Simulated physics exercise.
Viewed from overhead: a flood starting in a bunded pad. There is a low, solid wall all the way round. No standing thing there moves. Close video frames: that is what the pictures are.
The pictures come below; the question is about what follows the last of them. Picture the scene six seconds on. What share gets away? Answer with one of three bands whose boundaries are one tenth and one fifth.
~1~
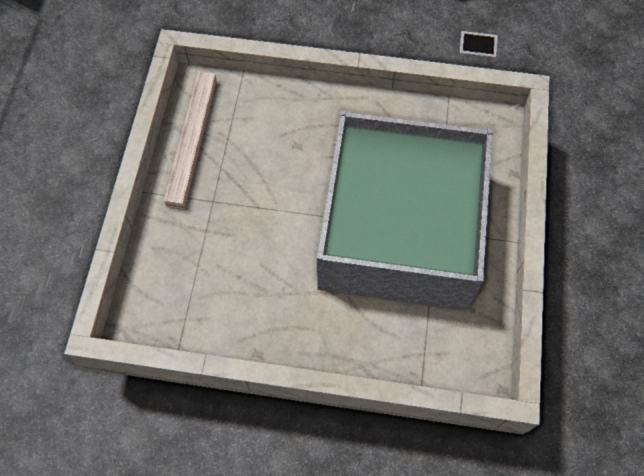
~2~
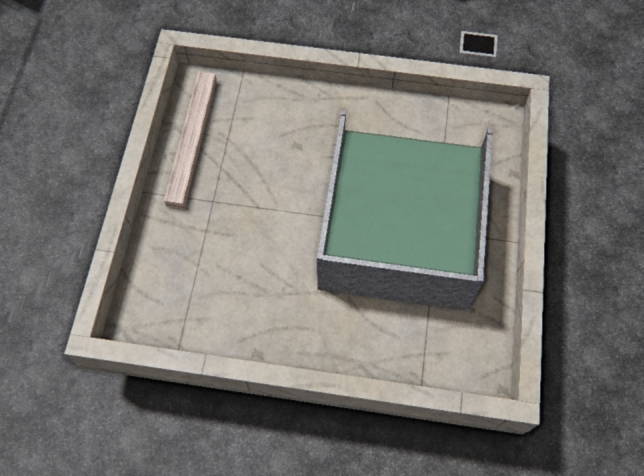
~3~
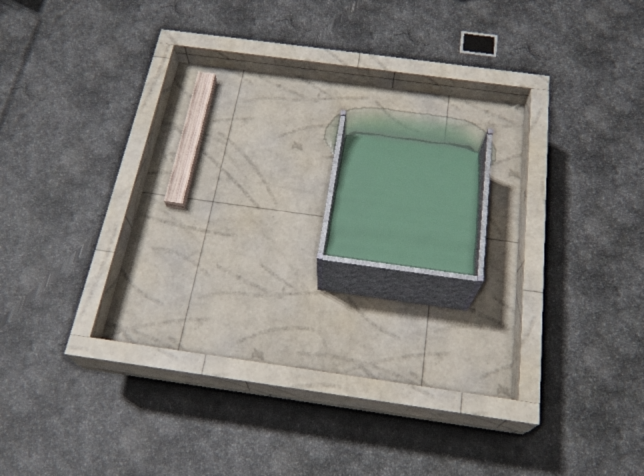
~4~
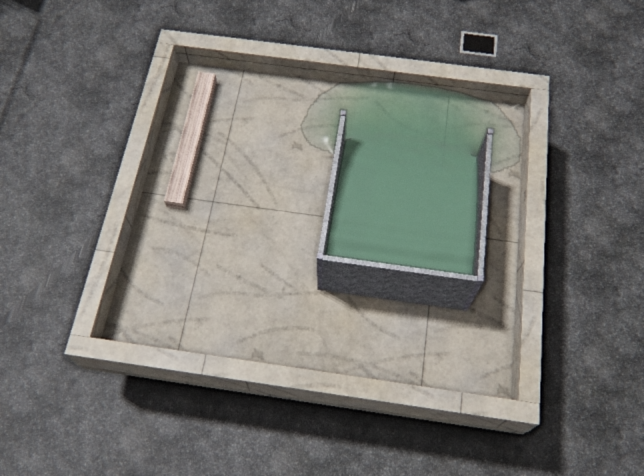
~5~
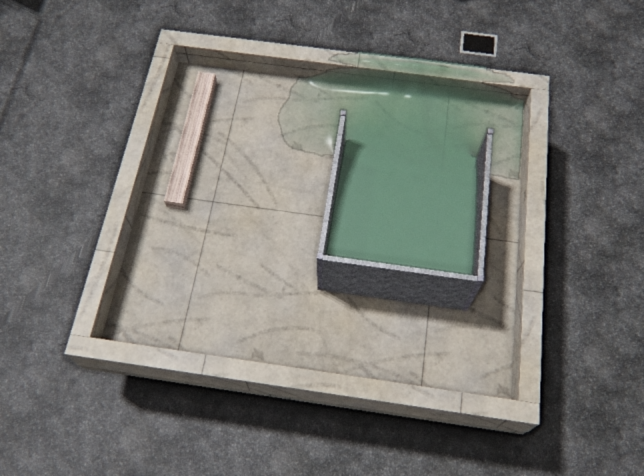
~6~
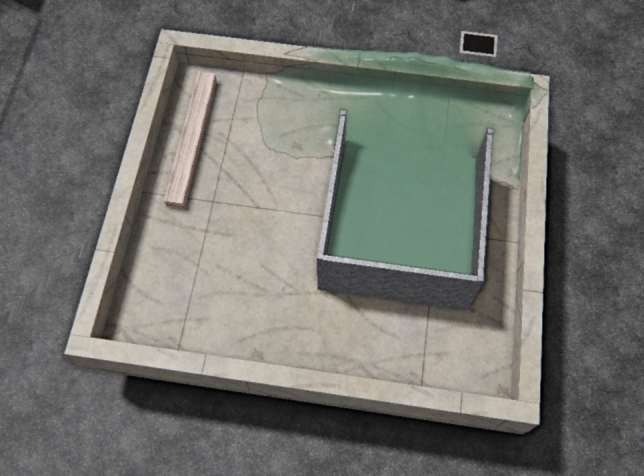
The share is between one tenth and one fifth.
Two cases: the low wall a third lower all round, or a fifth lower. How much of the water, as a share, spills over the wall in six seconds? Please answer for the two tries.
34 % and 26 %.
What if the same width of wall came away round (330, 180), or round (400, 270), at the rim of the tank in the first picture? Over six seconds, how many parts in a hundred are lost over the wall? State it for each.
Try one around 4 percent; try two around 16 percent.
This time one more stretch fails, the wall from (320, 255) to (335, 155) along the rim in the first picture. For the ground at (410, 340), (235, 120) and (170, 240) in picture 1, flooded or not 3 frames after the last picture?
First point bare, second point swamped, third point swamped.
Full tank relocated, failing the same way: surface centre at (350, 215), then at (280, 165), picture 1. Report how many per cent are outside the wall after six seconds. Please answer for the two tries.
So it's 10 in a hundred first and 16 in a hundred second.
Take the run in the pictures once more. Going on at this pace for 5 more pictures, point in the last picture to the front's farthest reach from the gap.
The wet edge reaches furthest near (180, 63).
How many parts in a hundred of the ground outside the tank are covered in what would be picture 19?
Estimate: Near 65 %.
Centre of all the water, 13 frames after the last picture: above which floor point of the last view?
Close to (371, 163).
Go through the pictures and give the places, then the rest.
In the first picture, the open tank at (408, 195) is whole and still.
In the second picture, water pours out on the open tank's far side and has run to a hidden place.
In the third picture, the front is at (334, 128), out from the gap on the open tank's far side.
In the fourth picture, water pours out on the open tank's far side and has run to (507, 125).
In the fifth picture, water pours out on the open tank's far side and has run to (305, 78).
In the sixth picture, the front is at (272, 74), out from the gap on the open tank's far side.
A moment on, water covers 25 % of the floor; the low wall has let 3 % over.
Next, water covers 30 % of the floor; the low wall has let 9 % over.
Then, water covers 55 % of the floor; the low wall has let 16 % over.
Later, water covers 75 % of the floor; the low wall has let 17 % over.
In the end, water covers 80 % of the floor; the low wall has let 17 % over.
